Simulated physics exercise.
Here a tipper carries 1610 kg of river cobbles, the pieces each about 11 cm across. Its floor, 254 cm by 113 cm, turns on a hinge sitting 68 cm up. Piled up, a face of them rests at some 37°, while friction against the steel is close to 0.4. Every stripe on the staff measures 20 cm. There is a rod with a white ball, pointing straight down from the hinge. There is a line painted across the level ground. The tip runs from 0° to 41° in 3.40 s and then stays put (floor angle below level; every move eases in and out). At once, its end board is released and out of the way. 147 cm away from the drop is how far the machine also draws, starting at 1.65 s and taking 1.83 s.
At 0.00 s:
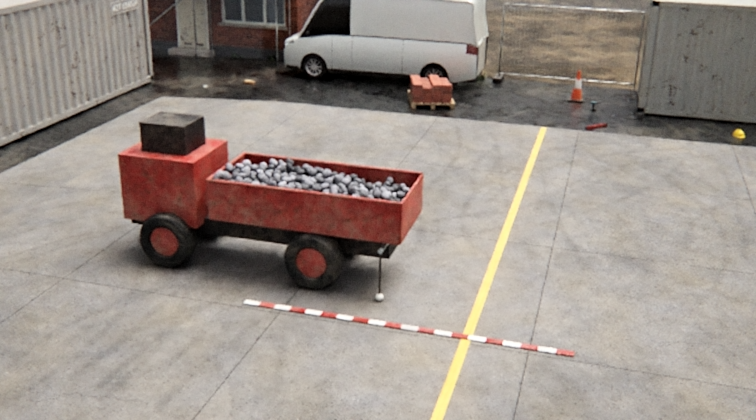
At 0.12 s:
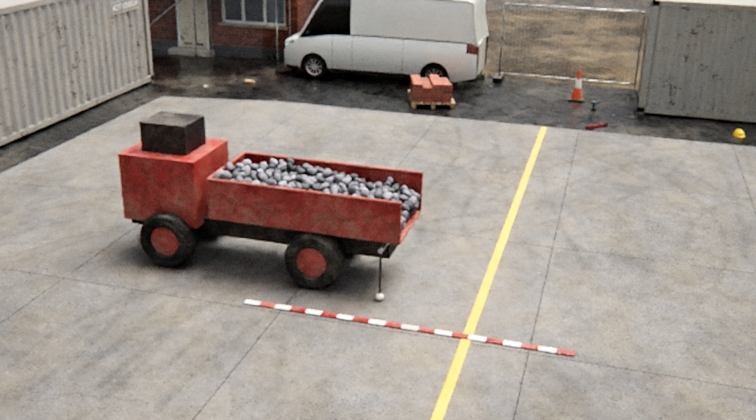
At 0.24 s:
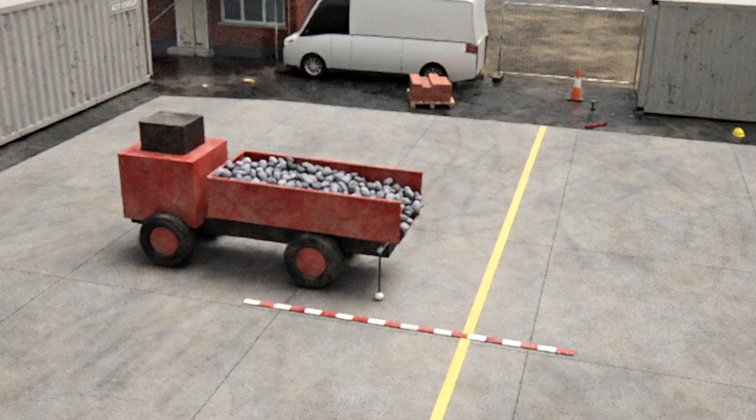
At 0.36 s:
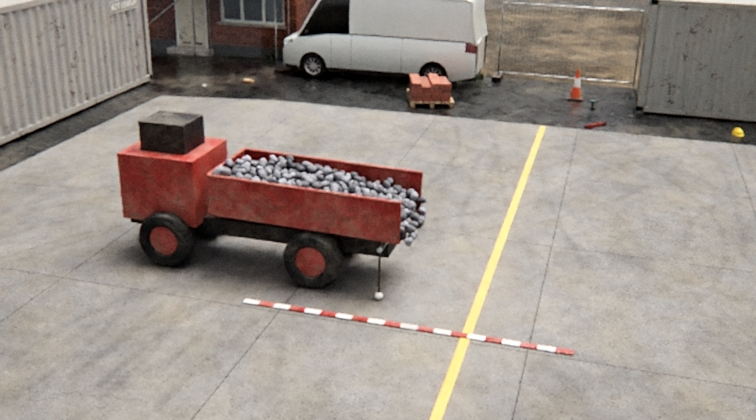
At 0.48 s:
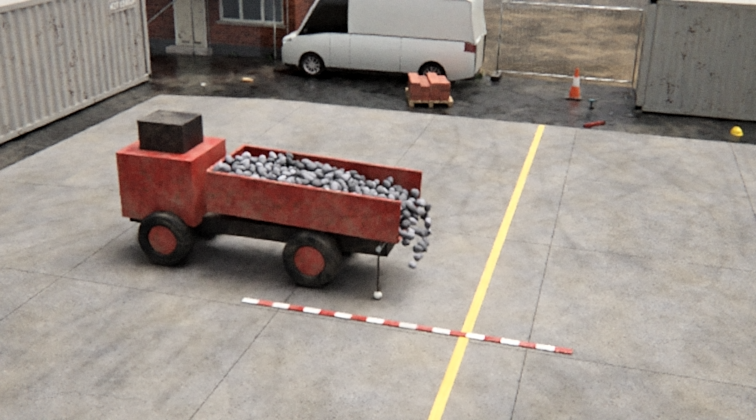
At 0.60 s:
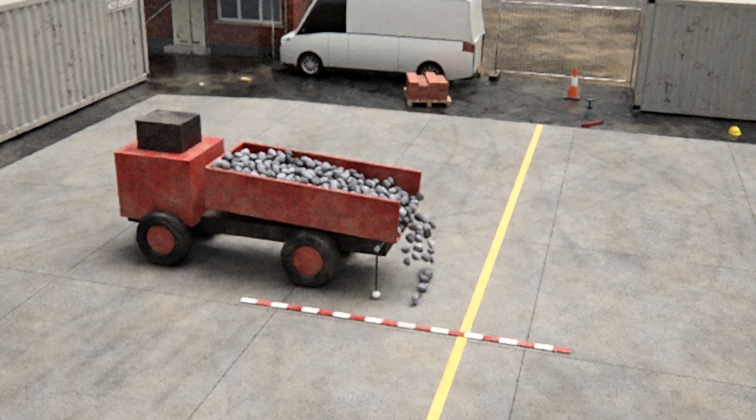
The video shows a red tipper truck loaded with grey cobbles on a concrete yard; its rear end board disappears, the bed tilts very slightly, and some stones slide over the open right end and drop toward the ground.
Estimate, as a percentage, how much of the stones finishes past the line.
I would say roughly 0 per cent.
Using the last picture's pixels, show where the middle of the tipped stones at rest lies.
I'd put it close to (387, 267).
After 2.5 s the floor is at 35°; 47 % in the body, 53 % short of the line, 1 % past the line; the foremost stones are at (497, 283).
After 3.5 s the floor is at 41°; 0 % in the body, 98 % short of the line, 2 % past the line; the foremost stones are at (514, 280).
After 3.9 s the floor is at 41°; 0 % in the body, 98 % short of the line, 2 % past the line; the foremost stones are at (514, 280).
After 7.0 s the floor is at 41°; 0 % in the body, 98 % short of the line, 2 % past the line; the foremost stones are at (514, 280).
